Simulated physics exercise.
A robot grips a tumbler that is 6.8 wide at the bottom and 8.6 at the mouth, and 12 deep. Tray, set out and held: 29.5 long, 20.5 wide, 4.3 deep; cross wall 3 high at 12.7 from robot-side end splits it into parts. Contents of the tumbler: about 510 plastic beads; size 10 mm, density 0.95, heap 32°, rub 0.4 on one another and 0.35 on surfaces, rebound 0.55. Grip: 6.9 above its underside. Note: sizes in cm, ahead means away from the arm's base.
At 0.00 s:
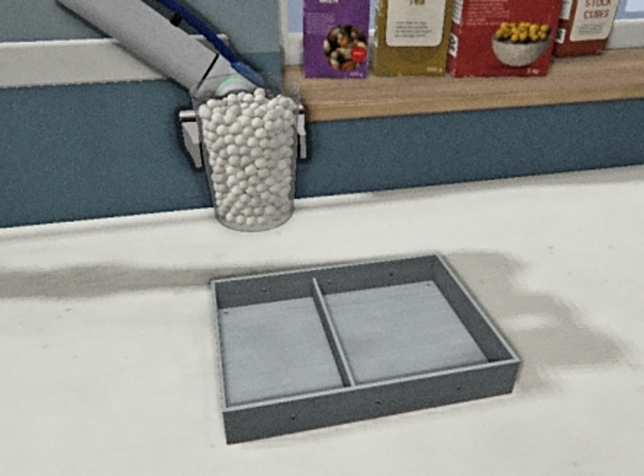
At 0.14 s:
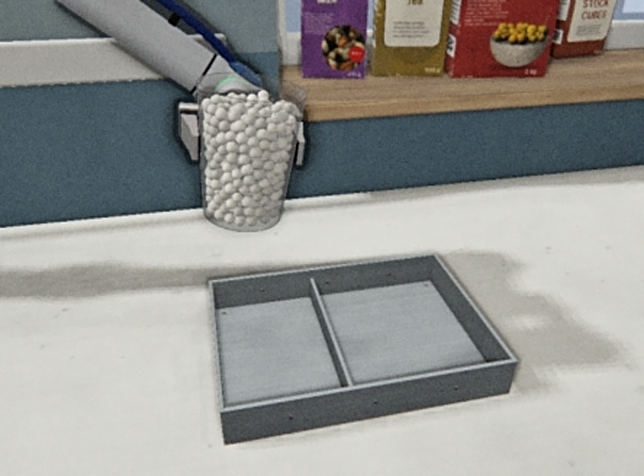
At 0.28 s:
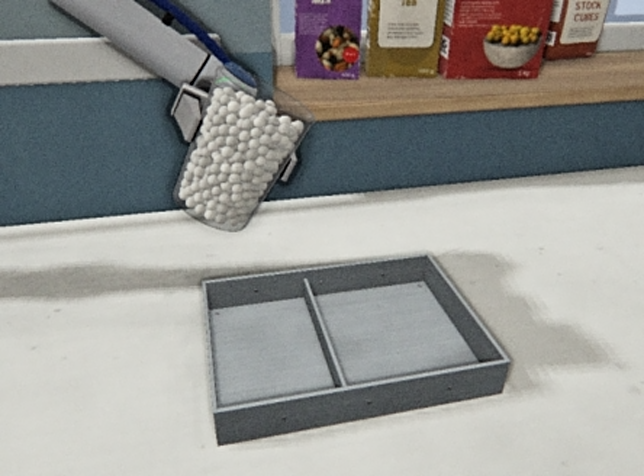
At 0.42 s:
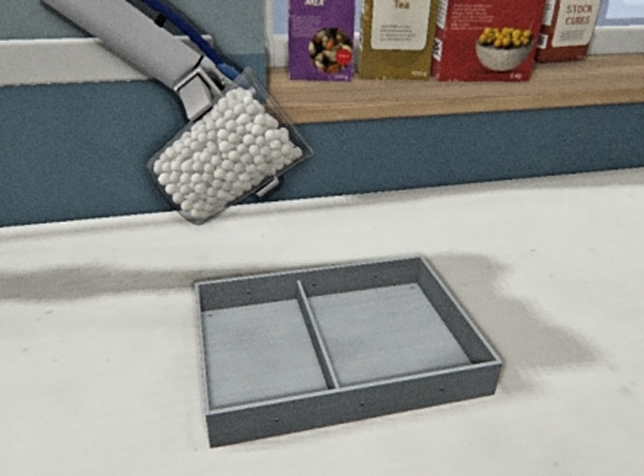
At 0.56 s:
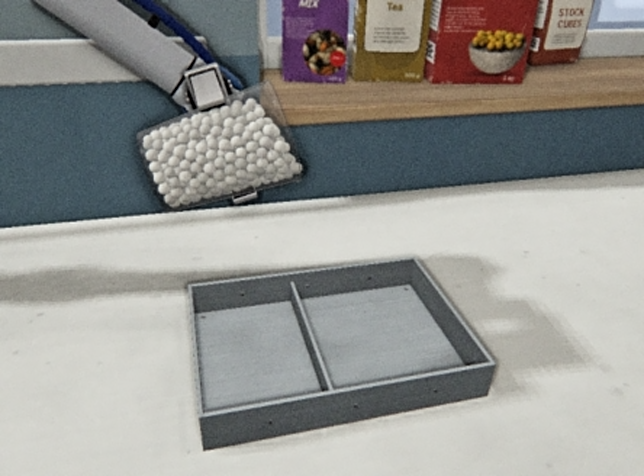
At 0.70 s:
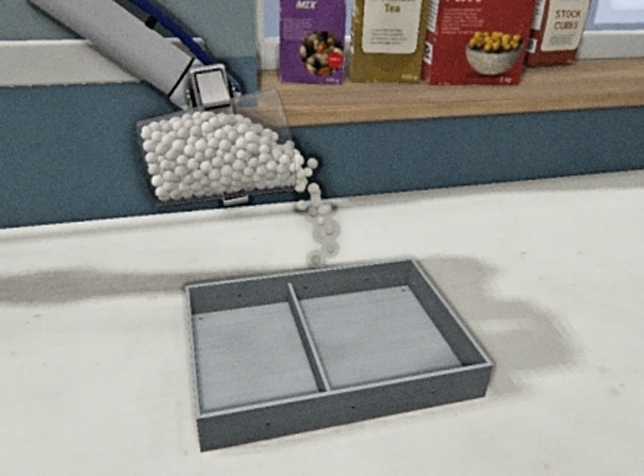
To begin with, a robot arm holds a clear tumbler full of white beads upright above a pale counter, behind a grey tray divided in two. The arm tips the tumbler steadily to the right until it lies nearly sideways, and a few beads trickle from its rim.
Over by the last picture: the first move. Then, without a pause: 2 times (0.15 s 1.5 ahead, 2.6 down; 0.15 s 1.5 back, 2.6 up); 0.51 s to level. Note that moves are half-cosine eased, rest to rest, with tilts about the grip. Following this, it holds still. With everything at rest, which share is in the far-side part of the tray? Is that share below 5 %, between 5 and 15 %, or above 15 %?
The share is above 15 %.
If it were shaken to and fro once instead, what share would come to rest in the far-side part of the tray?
20 per cent or so.
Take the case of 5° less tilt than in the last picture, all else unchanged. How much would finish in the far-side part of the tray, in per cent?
About 20 percent.
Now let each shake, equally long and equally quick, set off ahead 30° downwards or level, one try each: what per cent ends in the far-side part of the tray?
You'd get some 40 per cent with the first setting and some 50 per cent with the second.
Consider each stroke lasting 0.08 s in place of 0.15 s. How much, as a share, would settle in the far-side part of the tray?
In that case about 35 in a hundred.
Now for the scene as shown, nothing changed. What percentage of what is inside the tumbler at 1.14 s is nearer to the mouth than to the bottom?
Around 45 per cent of it.
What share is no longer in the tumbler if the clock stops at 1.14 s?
20 %.
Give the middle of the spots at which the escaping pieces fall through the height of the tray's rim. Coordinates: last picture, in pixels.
About at (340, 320).
After 1.14 s, tilted 83° forward, highest piece 26 above the table; 397 in the tumbler, 96 in the far-side part, 3 in the robot-side part, 10 in flight or on a rim.
After 1.59 s, tilted 33° forward, highest piece 29 above the table; 346 in the tumbler, 148 in the far-side part, 8 in the robot-side part, 1 on the table or floor, 3 in flight or on a rim.
After 2.01 s, level, highest piece 30 above the table; 346 in the tumbler, 151 in the far-side part, 8 in the robot-side part, 1 on the table or floor.
After 3.06 s, level, highest piece 30 above the table; 346 in the tumbler, 151 in the far-side part, 8 in the robot-side part, 1 on the table or floor.
In the end, 346 in the tumbler, 151 in the far-side part, 8 in the robot-side part, 1 on the table or floor. That is 30 % in the far-side part of the tray.
